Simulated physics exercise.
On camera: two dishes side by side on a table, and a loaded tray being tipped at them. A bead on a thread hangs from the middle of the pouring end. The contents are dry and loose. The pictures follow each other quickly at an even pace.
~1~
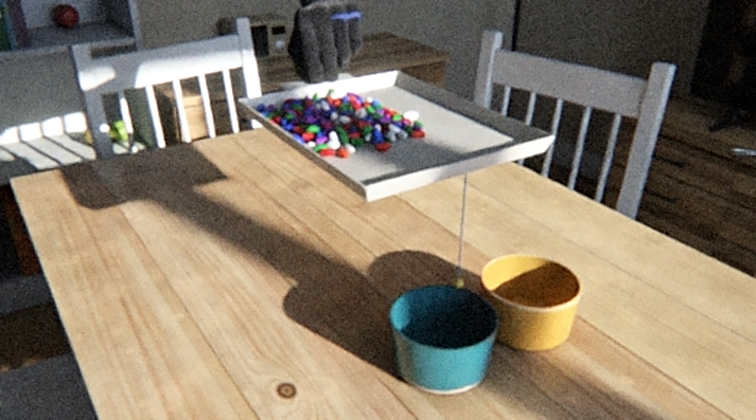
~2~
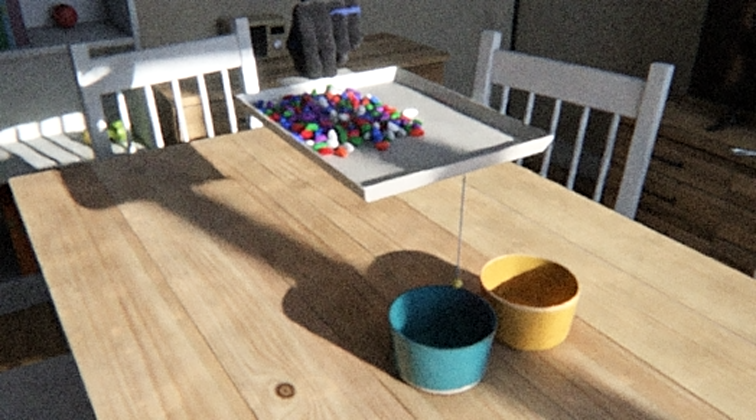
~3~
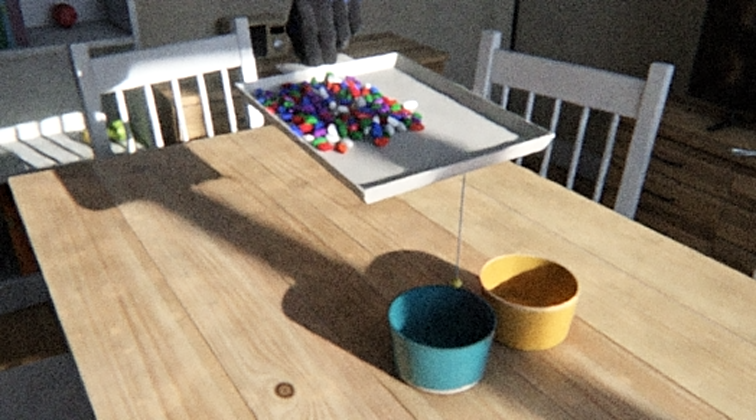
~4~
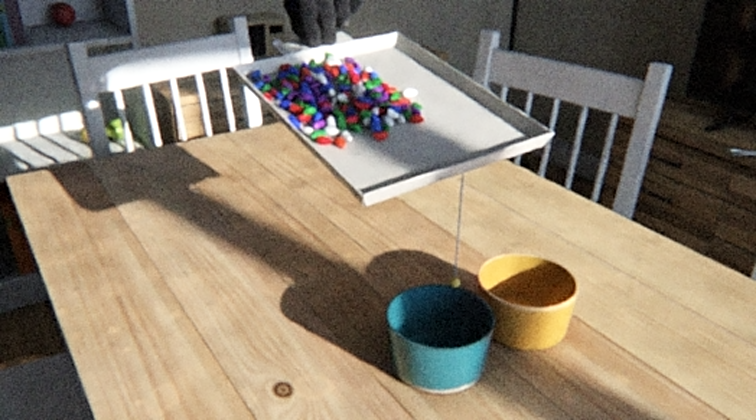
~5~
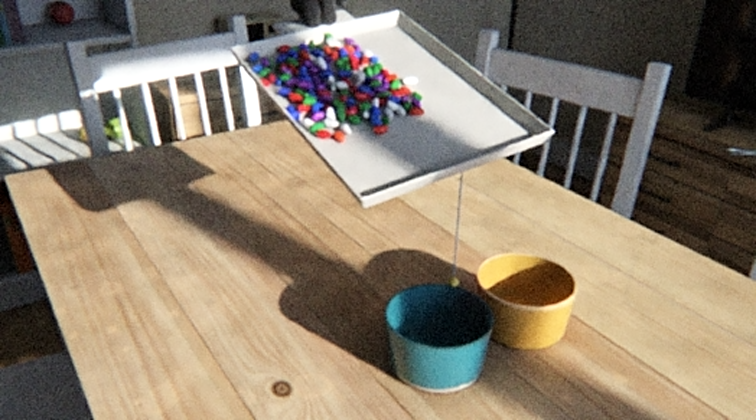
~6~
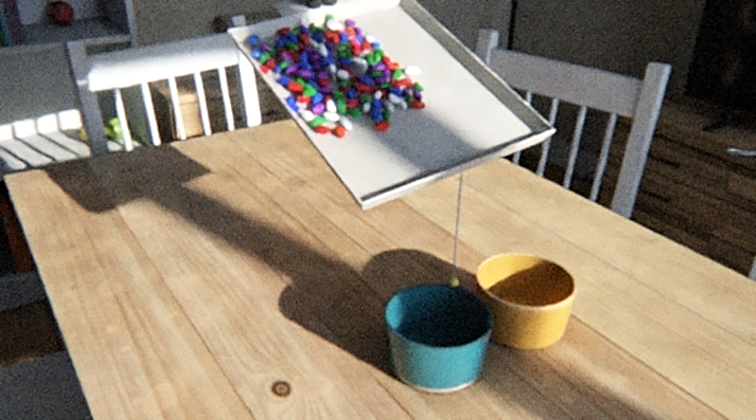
A white tray of multicoloured jelly beans tilts gradually as a dark-gloved hand raises its far end, the near edge staying low above a teal dish and a yellow dish side by side on a wooden table.
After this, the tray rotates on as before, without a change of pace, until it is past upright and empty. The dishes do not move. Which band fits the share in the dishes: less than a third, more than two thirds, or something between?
They take less than a third between them.
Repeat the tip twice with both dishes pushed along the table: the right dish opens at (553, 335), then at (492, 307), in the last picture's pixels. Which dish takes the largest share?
First the left dish, then the left-hand dish.
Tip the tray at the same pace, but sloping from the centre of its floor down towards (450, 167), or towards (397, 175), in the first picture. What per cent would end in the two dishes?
In turn 30 and 20 in a hundred.
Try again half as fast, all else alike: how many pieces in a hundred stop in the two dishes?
About 40 per cent.
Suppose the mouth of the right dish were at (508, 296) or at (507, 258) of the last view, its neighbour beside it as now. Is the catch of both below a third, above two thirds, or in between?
One: Between a third and two thirds. Two: Under a third.
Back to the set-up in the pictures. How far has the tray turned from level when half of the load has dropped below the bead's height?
At about 85°.
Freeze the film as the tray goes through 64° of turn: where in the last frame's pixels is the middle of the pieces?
At about (390, 176).
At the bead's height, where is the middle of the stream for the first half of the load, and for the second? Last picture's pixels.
Around (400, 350) and then (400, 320).
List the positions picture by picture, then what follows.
Corners of the pouring end near (368, 184) and (546, 136), level; middle of the load near (334, 118), jelly beans; left dish near (476, 364); right dish near (565, 323); bead on its thread near (458, 283), in the first picture.
Corners of the pouring end near (367, 184) and (545, 135), level; middle of the load near (333, 116), in the second picture.
Corners of the pouring end near (367, 187) and (545, 134), tipped barely, lowest at the left corner; middle of the load near (333, 107), in the third picture.
Corners of the pouring end near (366, 190) and (545, 132), tipped a little, lowest at the left corner; middle of the load near (332, 94), in the fourth picture.
Corners of the pouring end near (365, 193) and (546, 129), tipped clearly, lowest at the left corner; middle of the load near (331, 81), in the fifth picture.
Corners of the pouring end near (365, 197) and (547, 128), tipped clearly, lowest at the left corner; middle of the load near (332, 69); left dish near (471, 363); right dish near (559, 322), in the sixth picture.
Shortly afterwards, tray tipped steeply; the bulk on the tray; near a quarter in the air.
Next, tray tipped past a quarter turn; a little on the tray; near a quarter in the left dish; only a few in the right dish; near two thirds outside both; a little in the air.
Some moments later, tray tipped past a quarter turn; near a quarter in the left dish; only a few in the right dish; the bulk outside both.
In the end, tray tipped past a quarter turn; near a quarter in the left dish; only a few in the right dish; the bulk outside both.
